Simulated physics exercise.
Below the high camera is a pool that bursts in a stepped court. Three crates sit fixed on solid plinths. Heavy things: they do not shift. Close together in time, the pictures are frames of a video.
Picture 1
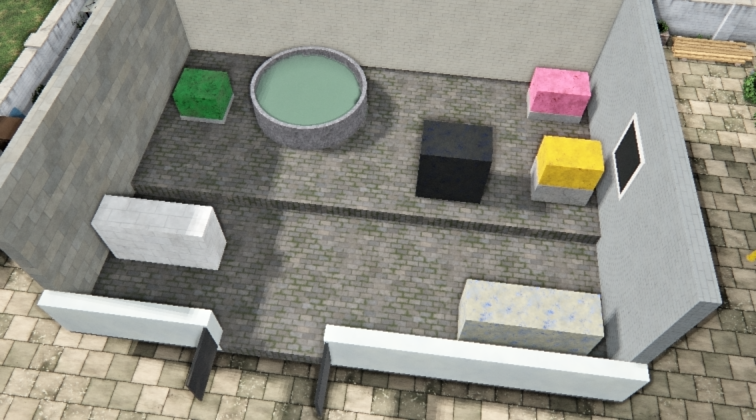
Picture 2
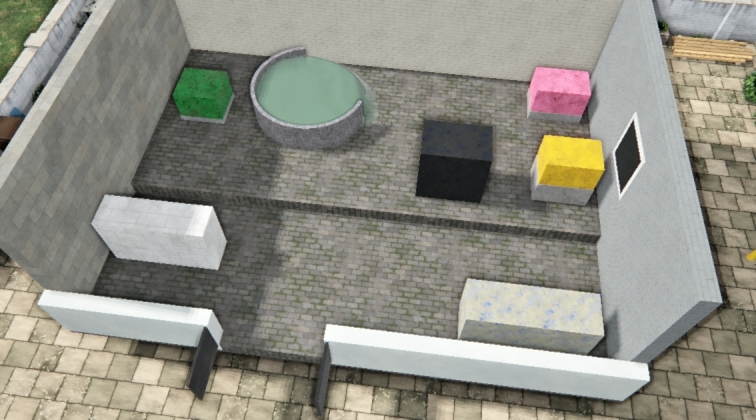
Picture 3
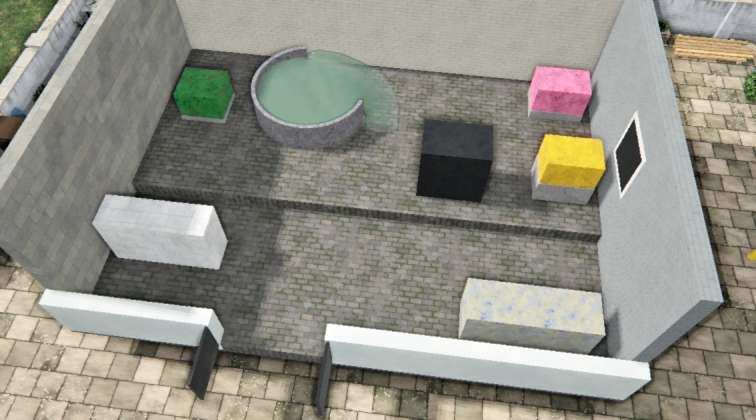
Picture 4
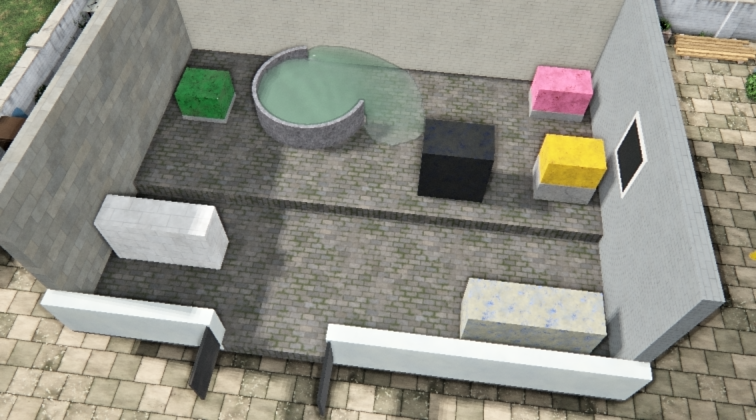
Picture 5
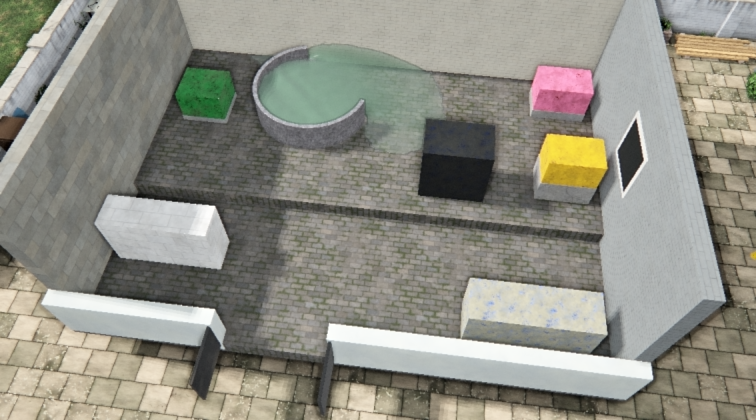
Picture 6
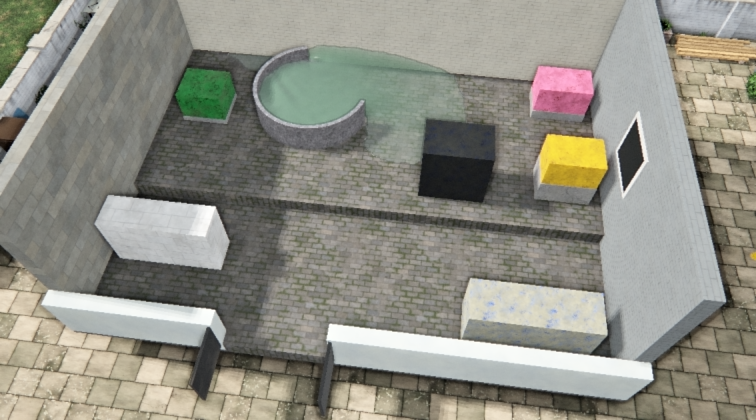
A stepped, brick-paved court enclosed by grey and pale walls is seen from high above, the view staying almost still. A round, stone-rimmed pool of green water sits on the upper level between a green block and a black one, with pink and yellow blocks at right and white and speckled blocks lower down. The pool's rim opens on its right side, and a thin, pale green sheet of water pours out, spreading rightward along the back wall and behind the black block.
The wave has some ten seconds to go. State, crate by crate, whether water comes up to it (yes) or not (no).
At the end, the green crate will be left dry. The yellow crate will be left dry. The pink crate will be left wet.
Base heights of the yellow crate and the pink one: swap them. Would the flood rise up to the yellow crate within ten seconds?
I'd expect the yellow to be swamped.
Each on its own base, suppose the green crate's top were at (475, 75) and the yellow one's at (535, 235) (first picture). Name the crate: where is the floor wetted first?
My pick is the green-painted one.
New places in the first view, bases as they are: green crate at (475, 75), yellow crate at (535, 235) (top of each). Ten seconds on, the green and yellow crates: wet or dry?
The green crate crate is flooded, and the yellow crate one is untouched.
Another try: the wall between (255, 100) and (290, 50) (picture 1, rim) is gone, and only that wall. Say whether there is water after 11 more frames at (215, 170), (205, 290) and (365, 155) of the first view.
The first comes out soaked, the second untouched, the third untouched.
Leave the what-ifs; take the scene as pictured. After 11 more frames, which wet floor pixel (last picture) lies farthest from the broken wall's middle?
Somewhere around (595, 147).
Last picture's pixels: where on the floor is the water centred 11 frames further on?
Around (392, 103).
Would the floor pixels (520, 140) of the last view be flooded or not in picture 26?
I'd expect that place to be drenched.
A moment on, water covers 20 % of the floor; the green crate water round its plinth, the yellow crate not reached, the pink crate water round its plinth.
Next, water covers 25 % of the floor; the green crate water round its plinth, the yellow crate water round its plinth, the pink crate water round its plinth.
Then, water covers 35 % of the floor; the green crate water round its plinth, the yellow crate water round its plinth, the pink crate water round its plinth.
Later, water covers 55 % of the floor; the green crate water round its plinth, the yellow crate water round its plinth, the pink crate water round its plinth.
In the end, water covers 85 % of the floor; the green crate stayed above the water, the yellow crate stayed above the water, the pink crate was topped.
